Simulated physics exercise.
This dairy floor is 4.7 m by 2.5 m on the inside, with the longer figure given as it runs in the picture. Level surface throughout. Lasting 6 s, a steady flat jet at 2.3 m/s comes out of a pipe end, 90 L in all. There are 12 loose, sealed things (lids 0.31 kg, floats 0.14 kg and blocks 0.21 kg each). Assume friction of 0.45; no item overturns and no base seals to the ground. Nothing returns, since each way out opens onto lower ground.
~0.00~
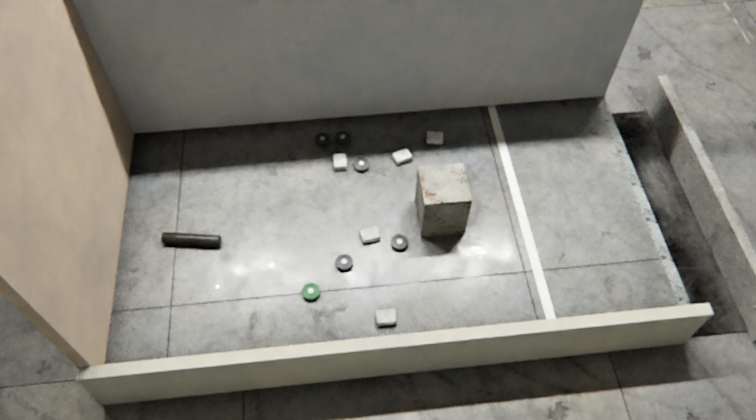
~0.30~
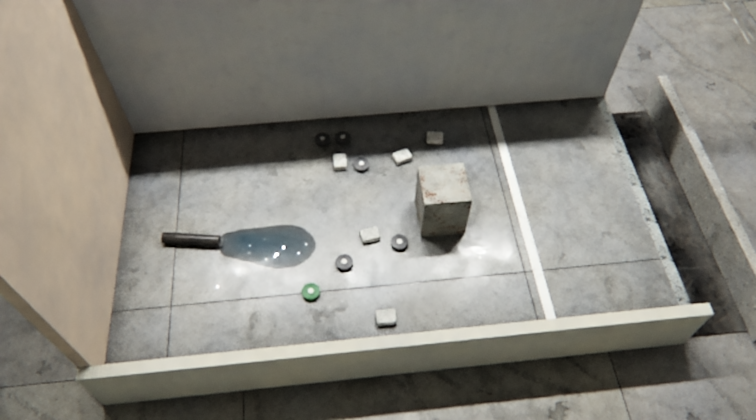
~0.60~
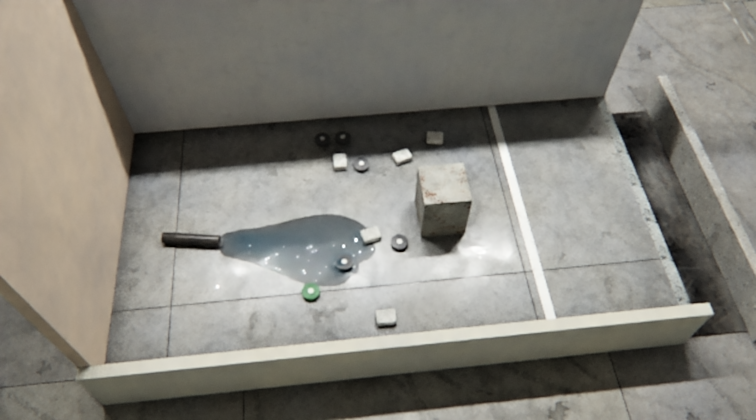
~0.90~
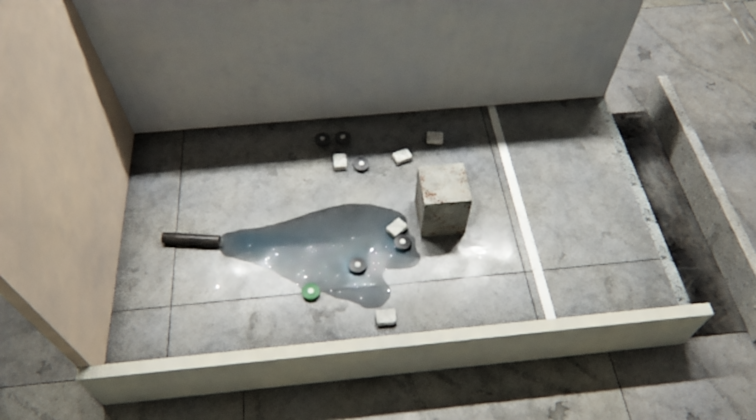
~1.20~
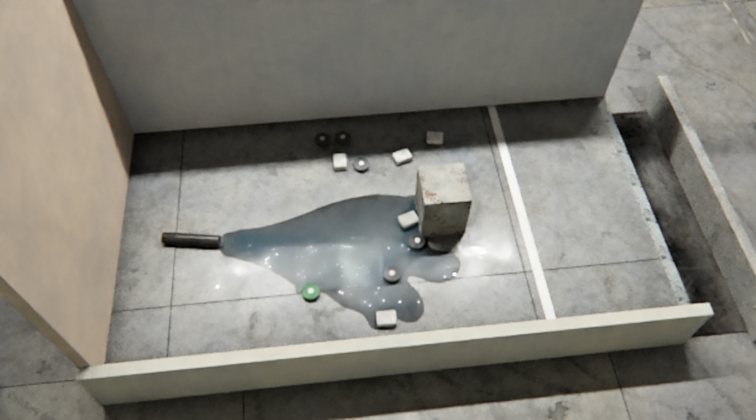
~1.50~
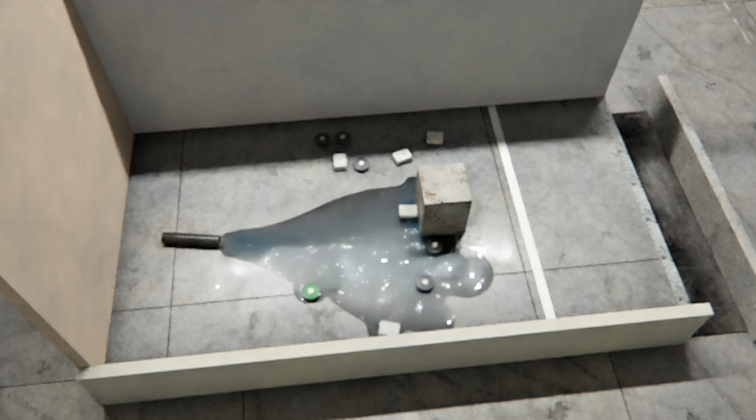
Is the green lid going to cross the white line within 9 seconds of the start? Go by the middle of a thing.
Prediction for the green lid: It remains behind.
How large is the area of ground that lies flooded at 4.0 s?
I'd estimate close to 4.0 m2.
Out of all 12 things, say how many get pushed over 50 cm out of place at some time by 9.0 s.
Count: 6.
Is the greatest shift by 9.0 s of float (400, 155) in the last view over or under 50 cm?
That one comes out beyond it.
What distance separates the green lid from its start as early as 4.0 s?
I'd guess some 0 cm by then.
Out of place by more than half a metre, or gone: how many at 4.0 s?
At that time I count 3.
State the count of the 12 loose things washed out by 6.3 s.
Count at that moment: 1.
After 2.1 s the green lid is near (311, 291), 0.0 m from its start, aground; 0 of 12 are over the mark; 1 afloat.
After 4.0 s the green lid is near (311, 291), 0.0 m from its start, aground; 2 of 12 are over the mark; 3 afloat.
After 6.3 s the green lid is near (311, 291), 0.0 m from its start, aground; 3 of 12 are over the mark; 3 afloat.
After 9.0 s the green lid is near (311, 291), 0.0 m from its start, aground; 4 of 12 are over the mark; 1 afloat.
